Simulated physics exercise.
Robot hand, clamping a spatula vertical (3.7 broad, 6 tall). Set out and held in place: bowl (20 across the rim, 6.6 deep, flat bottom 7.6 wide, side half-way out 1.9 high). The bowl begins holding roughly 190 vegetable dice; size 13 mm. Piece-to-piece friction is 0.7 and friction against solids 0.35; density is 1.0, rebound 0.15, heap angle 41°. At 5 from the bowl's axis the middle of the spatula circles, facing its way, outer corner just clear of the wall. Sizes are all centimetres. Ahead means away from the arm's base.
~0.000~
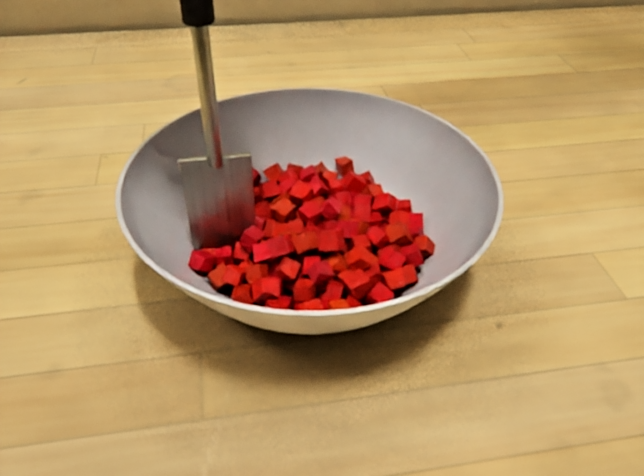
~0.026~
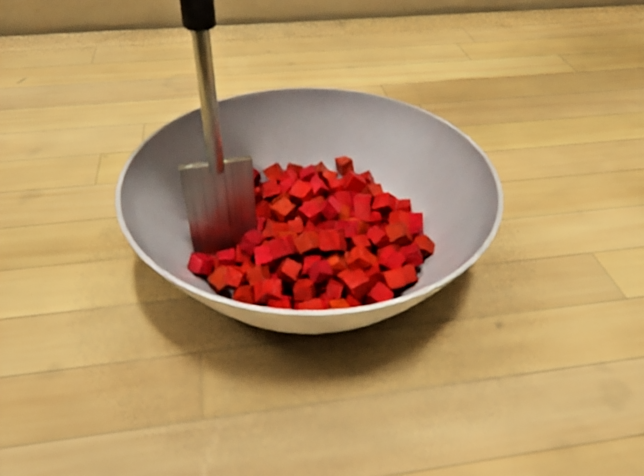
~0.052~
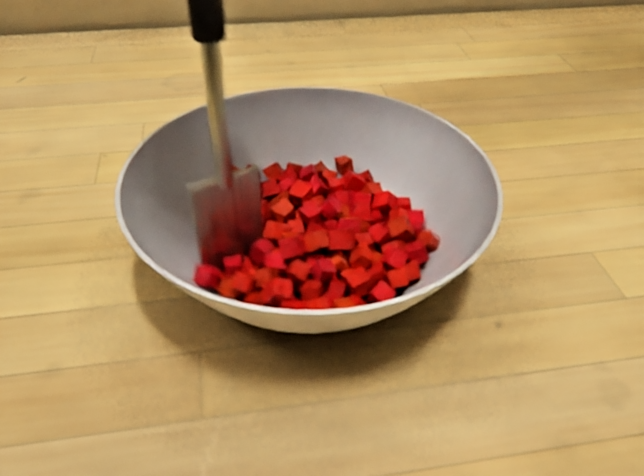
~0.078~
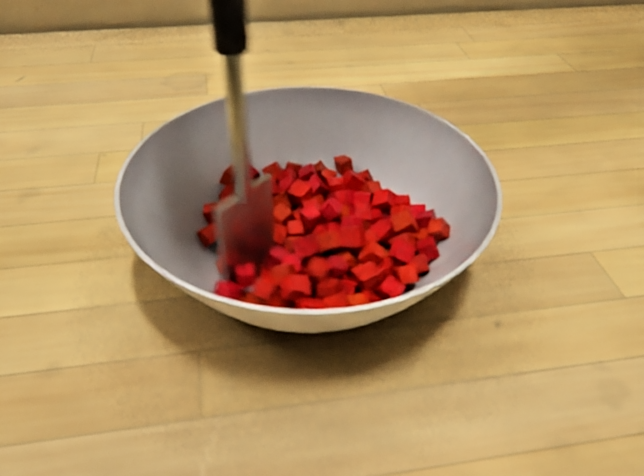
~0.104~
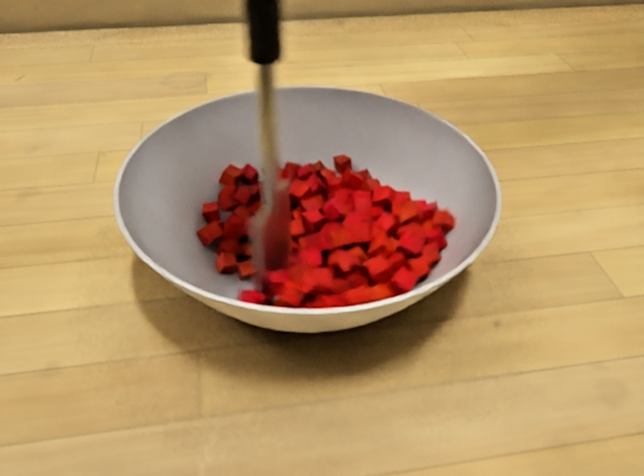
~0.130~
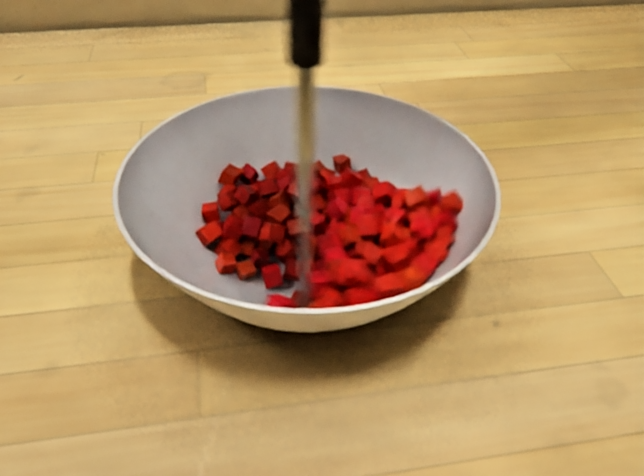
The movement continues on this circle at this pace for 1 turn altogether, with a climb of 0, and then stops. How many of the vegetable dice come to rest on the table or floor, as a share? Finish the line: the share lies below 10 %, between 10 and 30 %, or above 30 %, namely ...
... between 10 and 30 %.
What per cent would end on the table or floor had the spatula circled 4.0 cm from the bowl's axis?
Near 5 %.
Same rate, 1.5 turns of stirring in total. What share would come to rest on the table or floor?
Then roughly 25 percent.
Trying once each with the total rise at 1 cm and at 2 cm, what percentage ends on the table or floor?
Estimates: 15 % then 5 %.
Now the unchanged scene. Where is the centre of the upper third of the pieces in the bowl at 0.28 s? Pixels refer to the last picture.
Near (392, 139).
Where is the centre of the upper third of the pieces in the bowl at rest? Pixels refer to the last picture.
It is centred near (271, 280).
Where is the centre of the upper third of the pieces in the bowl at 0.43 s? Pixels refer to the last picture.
Somewhere around (221, 142), I think.
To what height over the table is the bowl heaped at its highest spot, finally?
I'd guess close to 6.0 centimetres.
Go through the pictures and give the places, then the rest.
In the first picture, spatula neck at (212, 131), 0° round; upper third of the load around (318, 229), from x 200 to 425, top at y 165; 192 in the bowl.
In the second picture, spatula neck at (213, 136), 6° round; upper third of the load around (313, 229), from x 200 to 425, top at y 165.
In the third picture, spatula neck at (221, 151), 23° round; upper third of the load around (316, 229), from x 210 to 430, top at y 165.
In the fourth picture, spatula neck at (241, 165), 42° round; upper third of the load around (330, 238), from x 210 to 440, top at y 165.
In the fifth picture, spatula neck at (271, 174), 60° round; upper third of the load around (344, 238), from x 210 to 445, top at y 165.
In the sixth picture, spatula neck at (305, 178), 79° round; upper third of the load around (366, 237), from x 210 to 450, top at y 165; 192 in the bowl.
By 0.28 s, 186° round, highest piece 8 above the table; 184 in the bowl, 8 in flight or on the tool.
By 0.43 s, 292° round, highest piece 8 above the table; 163 in the bowl, 13 on the table or floor, 16 in flight or on the tool.
By 0.70 s, 0° round, highest piece 6 above the table; 153 in the bowl, 39 on the table or floor.
By 1.40 s, 0° round, highest piece 6 above the table; 153 in the bowl, 39 on the table or floor.
Final count, 153 in the bowl, 39 on the table or floor. That is 20 % on the table or floor.
